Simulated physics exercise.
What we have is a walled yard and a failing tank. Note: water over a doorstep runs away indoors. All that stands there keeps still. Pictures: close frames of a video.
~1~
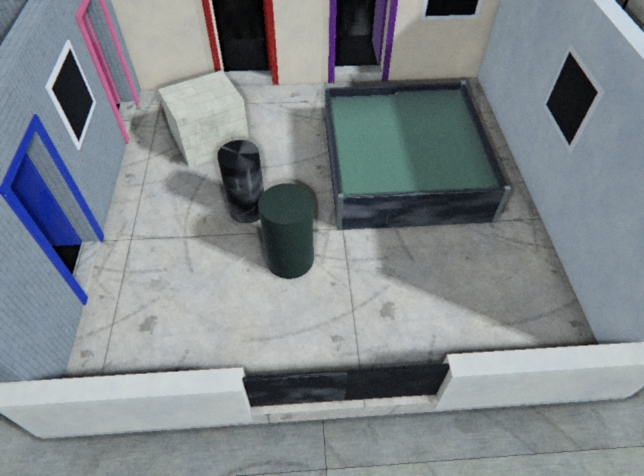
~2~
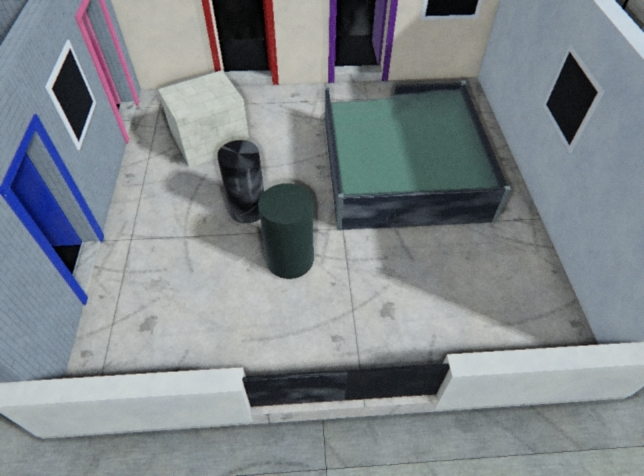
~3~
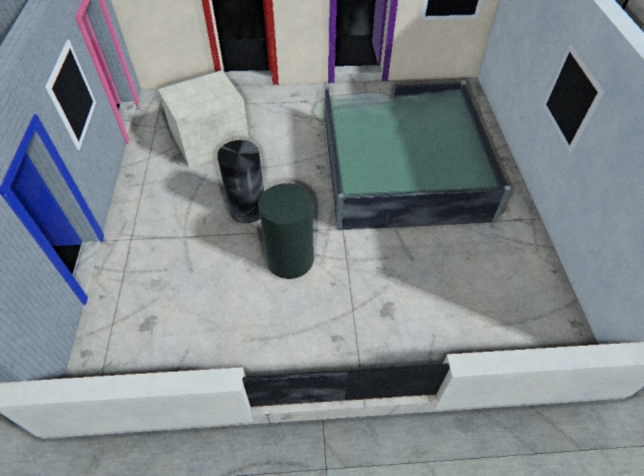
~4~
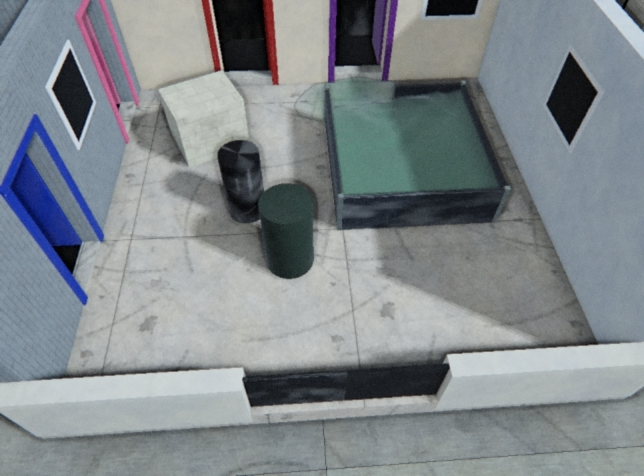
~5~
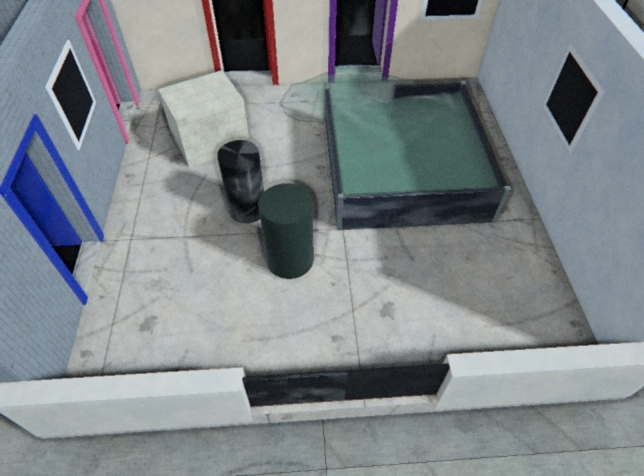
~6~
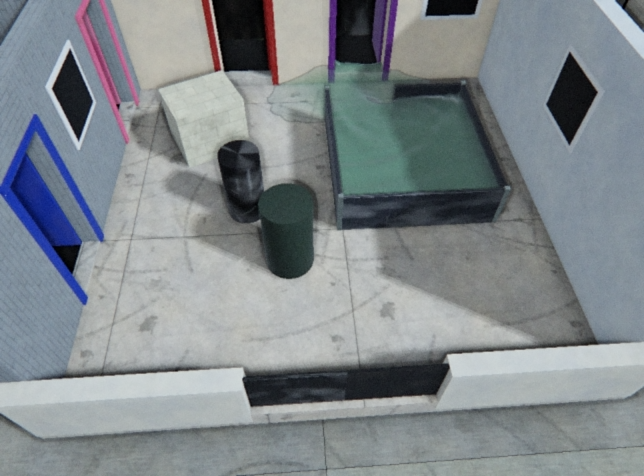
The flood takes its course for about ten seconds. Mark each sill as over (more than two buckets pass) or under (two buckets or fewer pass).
The red door is under, the pink door is over, the blue door is under, the purple door is over.
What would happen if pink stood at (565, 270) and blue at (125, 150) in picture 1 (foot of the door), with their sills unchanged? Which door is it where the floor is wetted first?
Going by the pictures, it's the door marked purple.
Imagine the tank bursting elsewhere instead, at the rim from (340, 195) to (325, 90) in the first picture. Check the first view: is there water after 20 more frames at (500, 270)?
Answer: Dry.
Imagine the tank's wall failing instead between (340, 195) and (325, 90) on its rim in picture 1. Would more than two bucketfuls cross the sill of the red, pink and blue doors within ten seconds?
Taking each in turn, the red overflows, the pink overflows, the blue overflows.
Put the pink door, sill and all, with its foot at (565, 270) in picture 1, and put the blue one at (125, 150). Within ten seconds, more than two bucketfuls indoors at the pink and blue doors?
Note: Pink does not reach the limit, blue beats the limit.
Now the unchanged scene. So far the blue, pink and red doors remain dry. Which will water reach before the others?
I choose the one in red.
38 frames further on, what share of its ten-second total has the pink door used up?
It comes to around 85 percent of the ten-second total.
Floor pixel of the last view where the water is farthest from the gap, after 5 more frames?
The flood front should get to about (200, 91).
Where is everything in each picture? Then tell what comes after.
The tank at (408, 138) is whole and still, in the first frame.
Water pours out on the tank's far side and has run to a hidden place, in the second frame.
Water pours out on the tank's far side and has run to a hidden place, in the third frame.
Water pours out on the tank's far side and has run to (326, 83), in the fourth frame.
The front is at (407, 80), out from the gap on the tank's far side, in the fifth frame.
Water pours out on the tank's far side and has run to (281, 84), in the sixth frame.
A moment on, water covers 15 % of the floor; the red door wet at the sill, nothing in, the pink door not reached, the blue door not reached, the purple door far over two buckets in.
Next, water covers 25 % of the floor; the red door wet at the sill, nothing in, the pink door wet at the sill, nothing in, the blue door not reached, the purple door far over two buckets in.
Then, water covers 40 % of the floor; the red door wet at the sill, nothing in, the pink door over two buckets in, the blue door not reached, the purple door far over two buckets in.
Later, water covers 80 % of the floor; the red door wet at the sill, nothing in, the pink door far over two buckets in, the blue door wet at the sill, nothing in, the purple door far over two buckets in.
In the end, water covers 95 % of the floor; the red door wet at the sill, nothing in, the pink door far over two buckets in, the blue door wet at the sill, nothing in, the purple door far over two buckets in.
